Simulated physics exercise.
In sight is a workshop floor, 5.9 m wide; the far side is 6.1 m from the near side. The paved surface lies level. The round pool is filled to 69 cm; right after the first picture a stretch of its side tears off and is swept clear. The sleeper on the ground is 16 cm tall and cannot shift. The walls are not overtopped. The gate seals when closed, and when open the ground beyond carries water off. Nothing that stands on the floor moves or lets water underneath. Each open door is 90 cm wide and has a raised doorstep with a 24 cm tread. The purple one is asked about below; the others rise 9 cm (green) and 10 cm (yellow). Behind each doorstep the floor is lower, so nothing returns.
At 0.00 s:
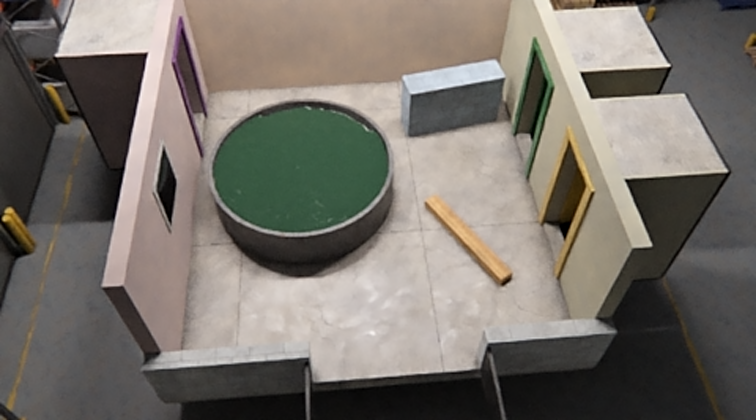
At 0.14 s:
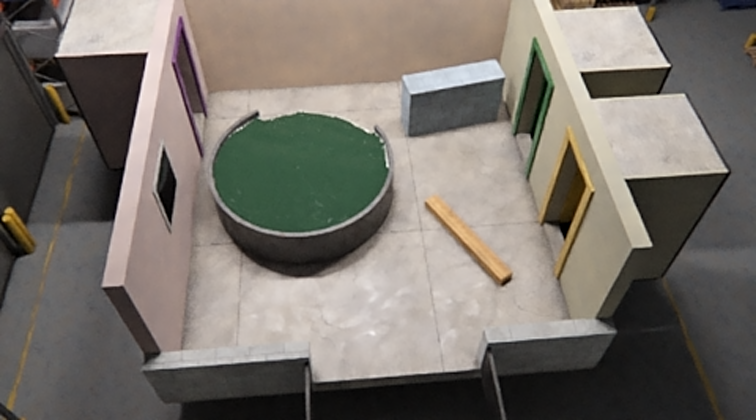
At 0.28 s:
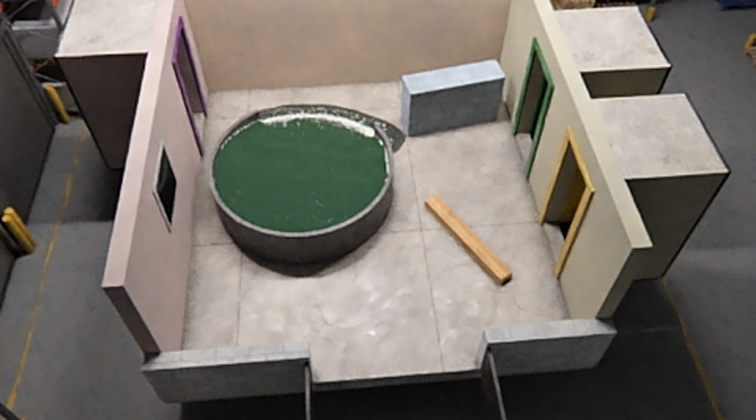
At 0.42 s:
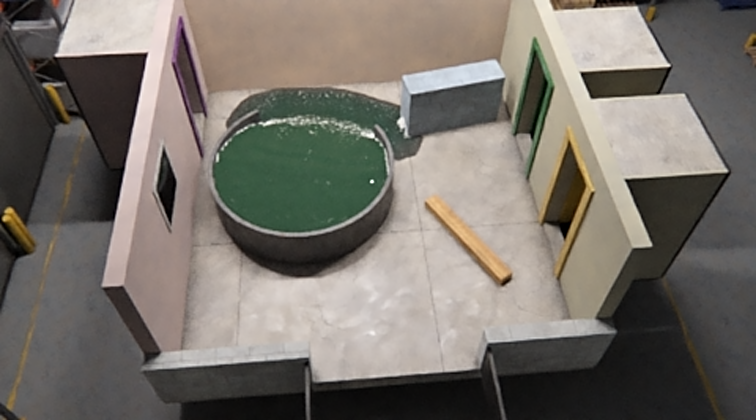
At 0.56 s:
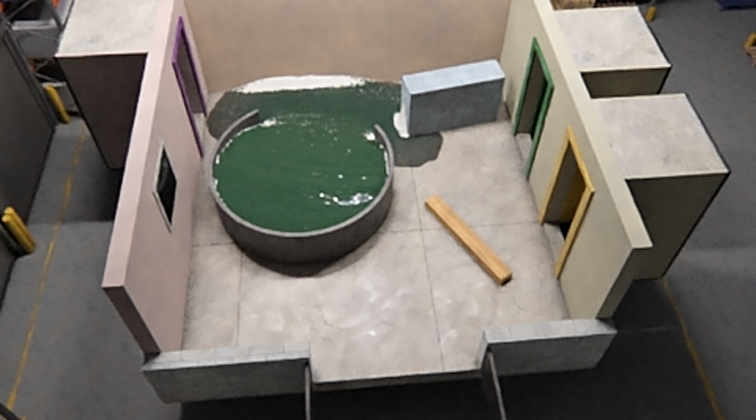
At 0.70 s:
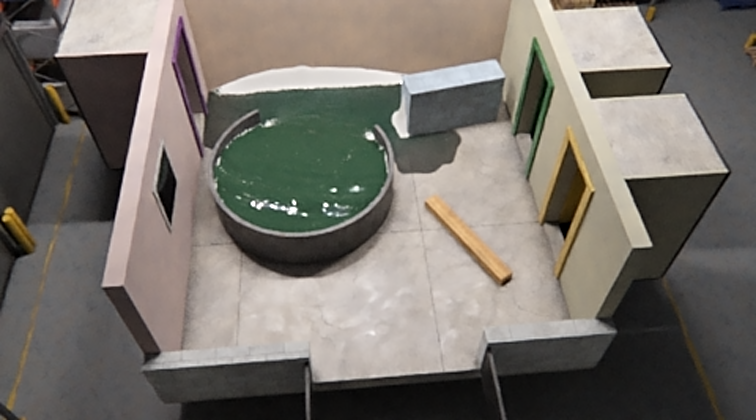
To begin with, still green water fills a round pool on a pale floor, beside a grey block and a wooden beam. The far side of the pool's wall opens, and water pours out behind it, spreading along the back wall to the purple door and past the block's near side.
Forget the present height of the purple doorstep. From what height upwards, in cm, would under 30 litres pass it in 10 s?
It would have to be roughly 23 cm high.
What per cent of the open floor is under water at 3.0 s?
About 50 per cent.
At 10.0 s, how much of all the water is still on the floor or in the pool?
About 86 per cent.
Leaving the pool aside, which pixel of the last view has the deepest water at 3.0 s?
Near (496, 92).
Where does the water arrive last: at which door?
It is the yellow one.
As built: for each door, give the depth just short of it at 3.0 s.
In cm: Green 12, yellow 2, purple 24.
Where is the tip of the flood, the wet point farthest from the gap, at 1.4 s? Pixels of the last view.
Around (493, 81).
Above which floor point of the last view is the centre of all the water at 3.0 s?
Near (337, 145).
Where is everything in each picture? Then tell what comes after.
Still water, 69 cm deep, in the round pool at (302, 165); the purple door at (192, 94) is dry, in the first frame.
Water pours out on the far side and has run 0.3 m, to a hidden place; about 9 cm deep outside, 69 cm at the back, in the second frame.
Water pours out on the far side and has run 0.7 m, to (390, 127); about 10 cm deep outside, 69 cm at the back, in the third frame.
The gap is on the far side, the front 1.2 m out at a hidden place; the back of the round pool holds 69 cm, in the fourth frame.
The gap is on the far side, the front 1.8 m out at a hidden place; the back of the round pool holds 69 cm, in the fifth frame.
Water pours out on the far side and has run 2.3 m, to a hidden place; about 9 cm deep outside, 69 cm at the back; water is at the purple door at (192, 94), in the sixth frame.
After 1.4 s water covers 25 % of the floor, deepest (54 cm) near (326, 90); 9 cm at the purple door, 0 litres in over its 12 cm doorstep.
After 3.0 s water covers 50 % of the floor, deepest (57 cm) near (496, 92); 24 cm at the purple door, 34 litres in over its 12 cm doorstep.
After 10.0 s water covers 95 % of the floor, deepest (19 cm) near (326, 96); 15 cm at the purple door, 275 litres in over its 12 cm doorstep.
At the purple door as built, the water arrived by 0.7 s and peaked near 27 cm at 6.2 s.
With a doorstep of 20 cm, 69 litres would have come in within the 10 s; with 27 cm, 10 litres. So under 30 litres takes about 23 cm.
